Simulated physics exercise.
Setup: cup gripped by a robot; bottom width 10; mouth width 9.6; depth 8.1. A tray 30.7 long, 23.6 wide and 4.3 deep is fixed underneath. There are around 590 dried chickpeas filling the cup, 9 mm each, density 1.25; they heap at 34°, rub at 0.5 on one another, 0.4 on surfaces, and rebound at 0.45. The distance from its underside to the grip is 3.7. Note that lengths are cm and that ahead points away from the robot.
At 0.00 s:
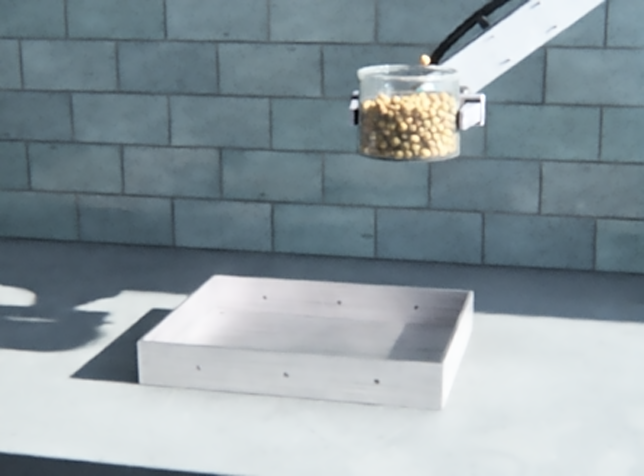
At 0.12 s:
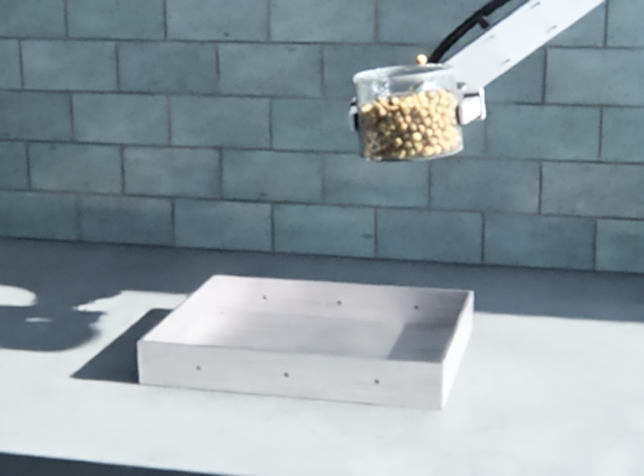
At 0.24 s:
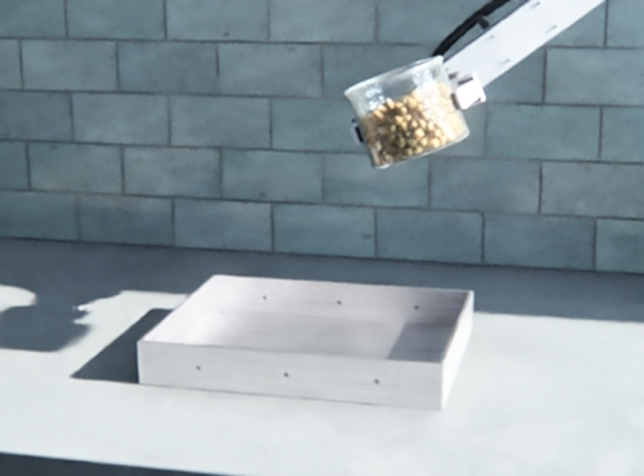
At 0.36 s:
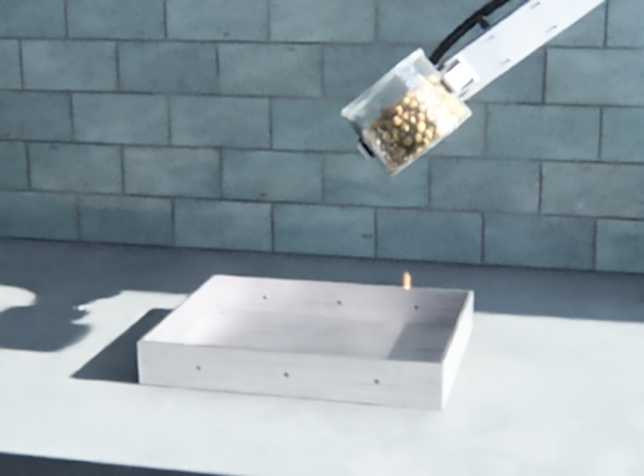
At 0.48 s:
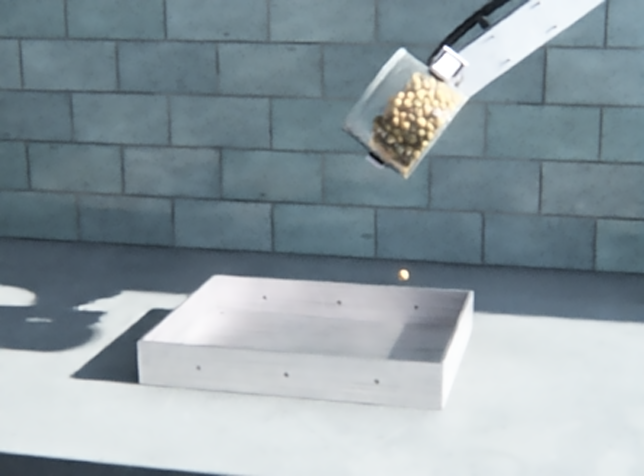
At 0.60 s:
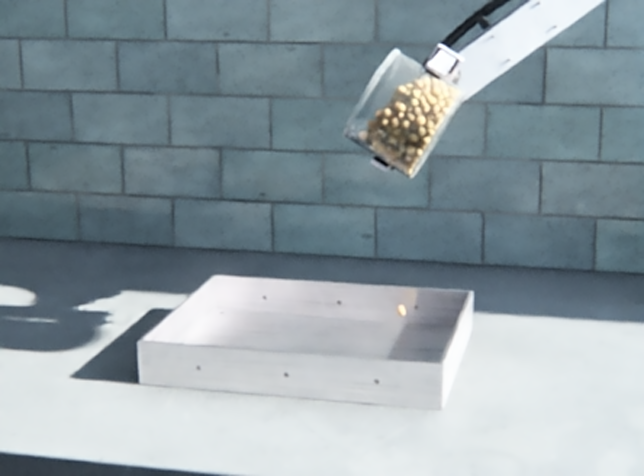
A robot arm at the upper right tips a clear cup of pale tan chickpeas steadily to the left, and the chickpeas shift inside while a single one drops toward the tray below. The shallow, pinkish-white tray sits on a sunlit grey counter, with dark shadows to its left. Behind it stands a blue-grey tiled wall, all seen from slightly above by a still camera.
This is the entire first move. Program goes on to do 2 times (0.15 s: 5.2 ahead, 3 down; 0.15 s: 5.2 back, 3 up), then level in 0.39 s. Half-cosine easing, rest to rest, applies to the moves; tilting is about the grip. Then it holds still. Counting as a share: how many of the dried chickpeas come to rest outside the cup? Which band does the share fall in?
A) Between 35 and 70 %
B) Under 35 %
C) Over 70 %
B, under 35 %.
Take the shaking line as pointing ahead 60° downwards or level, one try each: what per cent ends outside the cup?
Result: Approx. 5 % and 35 %, one try each.
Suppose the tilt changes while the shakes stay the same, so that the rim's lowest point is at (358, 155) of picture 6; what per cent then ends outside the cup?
My estimate is some 65 per cent.
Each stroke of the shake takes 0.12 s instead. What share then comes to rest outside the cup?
It would be near 25 per cent.
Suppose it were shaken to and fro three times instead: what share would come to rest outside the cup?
Roughly 20 percent.
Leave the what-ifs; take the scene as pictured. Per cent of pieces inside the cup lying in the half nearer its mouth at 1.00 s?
Close to 30 in a hundred.
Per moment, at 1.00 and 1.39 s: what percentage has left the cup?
In turn: 10 %, then 15 %.
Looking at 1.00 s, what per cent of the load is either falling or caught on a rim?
Estimated fraction: Near 4 %.
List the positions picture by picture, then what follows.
The cup middle at (408, 113), level; upper third of the load around (410, 108), from x 365 to 450, top at y 60; 586 in the cup, in the first frame.
The cup middle at (408, 113), tilted 6° forward; upper third of the load around (414, 108), from x 365 to 455, top at y 60; 585 in the cup, 1 in flight or on a rim, in the second frame.
The cup middle at (407, 114), tilted 21° forward; upper third of the load around (420, 108), from x 365 to 460, top at y 85; 585 in the cup, 1 in flight or on a rim, in the third frame.
The cup middle at (406, 114), tilted 39° forward; upper third of the load around (425, 103), from x 365 to 460, top at y 80; 585 in the cup, 1 in the tray, in the fourth frame.
The cup middle at (405, 115), tilted 54° forward; upper third of the load around (424, 100), from x 370 to 460, top at y 75; 585 in the cup, 1 in the tray, in the fifth frame.
The cup middle at (405, 115), tilted 60° forward; upper third of the load around (424, 100), from x 365 to 455, top at y 80; 585 in the cup, 1 in the tray, in the sixth frame.
After 1.00 s, tilted 60° forward, highest piece 28 above the table; 534 in the cup, 26 in the tray, 26 in flight or on a rim.
After 1.39 s, tilted 31° forward, highest piece 29 above the table; 499 in the cup, 82 in the tray, 3 on the table or floor, 2 in flight or on a rim.
After 1.79 s, level, highest piece 31 above the table; 499 in the cup, 83 in the tray, 4 on the table or floor.
After 2.84 s, level, highest piece 31 above the table; 499 in the cup, 83 in the tray, 4 on the table or floor.
In the end, 499 in the cup, 83 in the tray, 4 on the table or floor. That is 15 % outside the cup.
